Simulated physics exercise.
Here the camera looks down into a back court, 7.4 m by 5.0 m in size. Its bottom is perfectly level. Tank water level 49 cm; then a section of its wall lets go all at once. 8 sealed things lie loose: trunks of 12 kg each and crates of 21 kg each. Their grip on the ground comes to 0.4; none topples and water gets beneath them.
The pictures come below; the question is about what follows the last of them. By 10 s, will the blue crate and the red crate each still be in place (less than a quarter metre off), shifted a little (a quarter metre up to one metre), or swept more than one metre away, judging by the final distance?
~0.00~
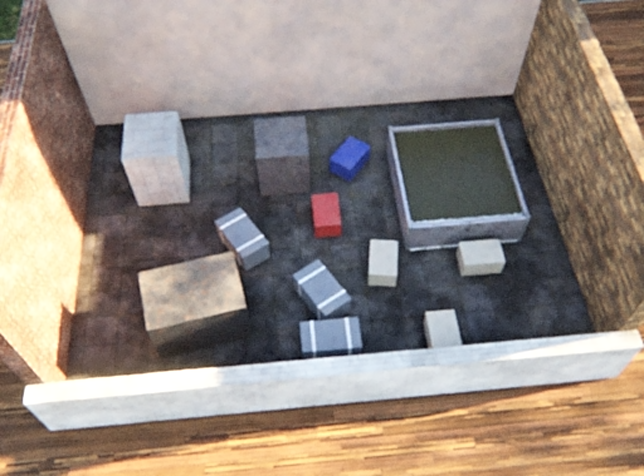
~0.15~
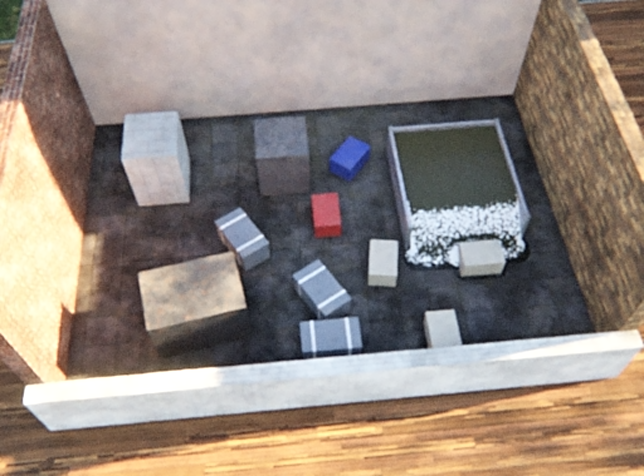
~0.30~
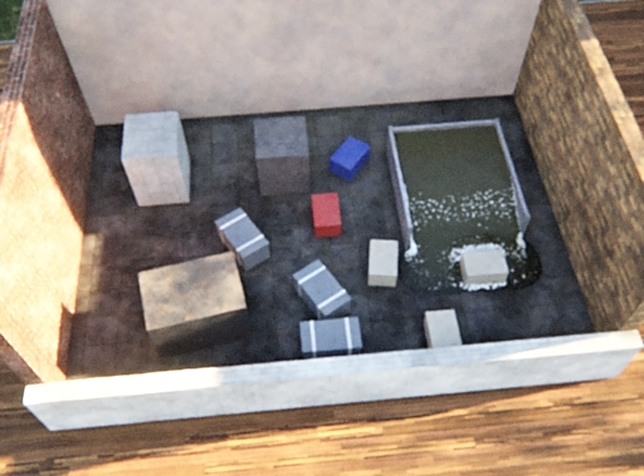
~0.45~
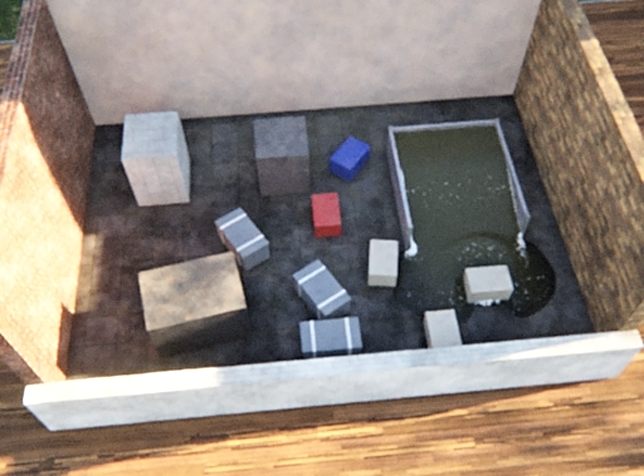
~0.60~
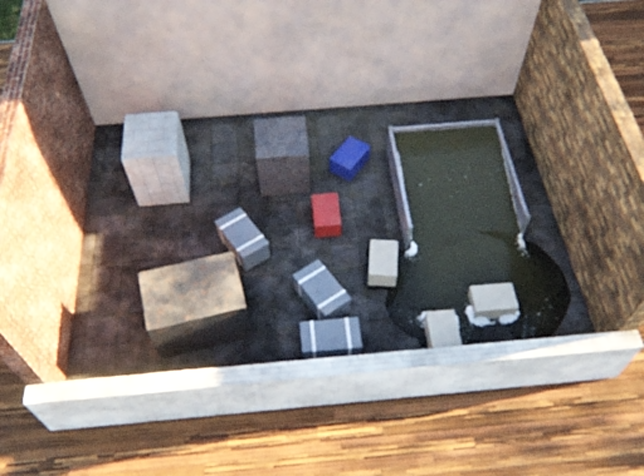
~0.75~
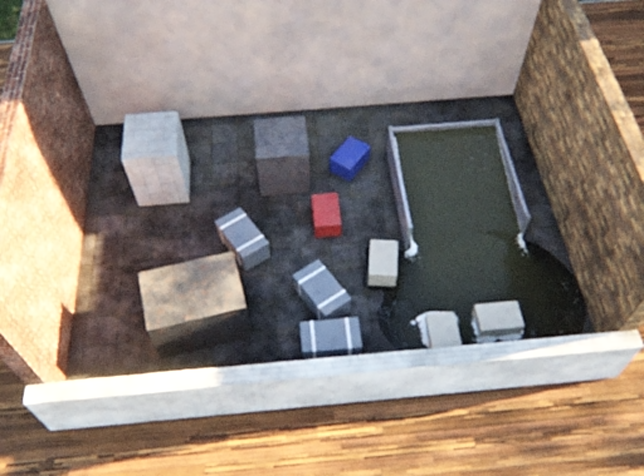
The blue crate stays in place, the red crate stays in place.
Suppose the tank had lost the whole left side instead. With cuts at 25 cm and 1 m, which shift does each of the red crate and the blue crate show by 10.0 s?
Then the red crate goes a great distance and the blue crate goes a great distance.
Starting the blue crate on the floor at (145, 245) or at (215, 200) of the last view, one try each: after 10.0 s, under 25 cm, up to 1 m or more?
Well, it scarcely moves on the first try and scarcely moves on the second.
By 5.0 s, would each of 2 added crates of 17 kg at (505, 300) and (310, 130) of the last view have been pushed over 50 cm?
So it goes across the line, then behind the line.
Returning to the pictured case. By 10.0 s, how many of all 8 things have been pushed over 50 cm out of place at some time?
Result: 5.
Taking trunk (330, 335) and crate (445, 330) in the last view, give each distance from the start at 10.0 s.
Taken in order, the shifts are 300 cm and 350 cm.
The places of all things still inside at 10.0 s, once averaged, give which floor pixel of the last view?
Around (316, 195).
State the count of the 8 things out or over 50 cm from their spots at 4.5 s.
I get 5.
After 2.0 s the blue crate is near (350, 153), 0.0 m from its start, aground; the red crate is near (326, 209), 0.0 m from its start, aground; 2 afloat.
After 4.5 s the blue crate is near (350, 153), 0.0 m from its start, aground; the red crate is near (326, 209), 0.0 m from its start, aground; 1 afloat.
After 7.0 s the blue crate is near (350, 153), 0.0 m from its start, aground; the red crate is near (327, 209), 0.0 m from its start, aground; 1 afloat.
After 10.0 s the blue crate is near (350, 153), 0.0 m from its start, aground; the red crate is near (327, 209), 0.0 m from its start, aground; 3 afloat.
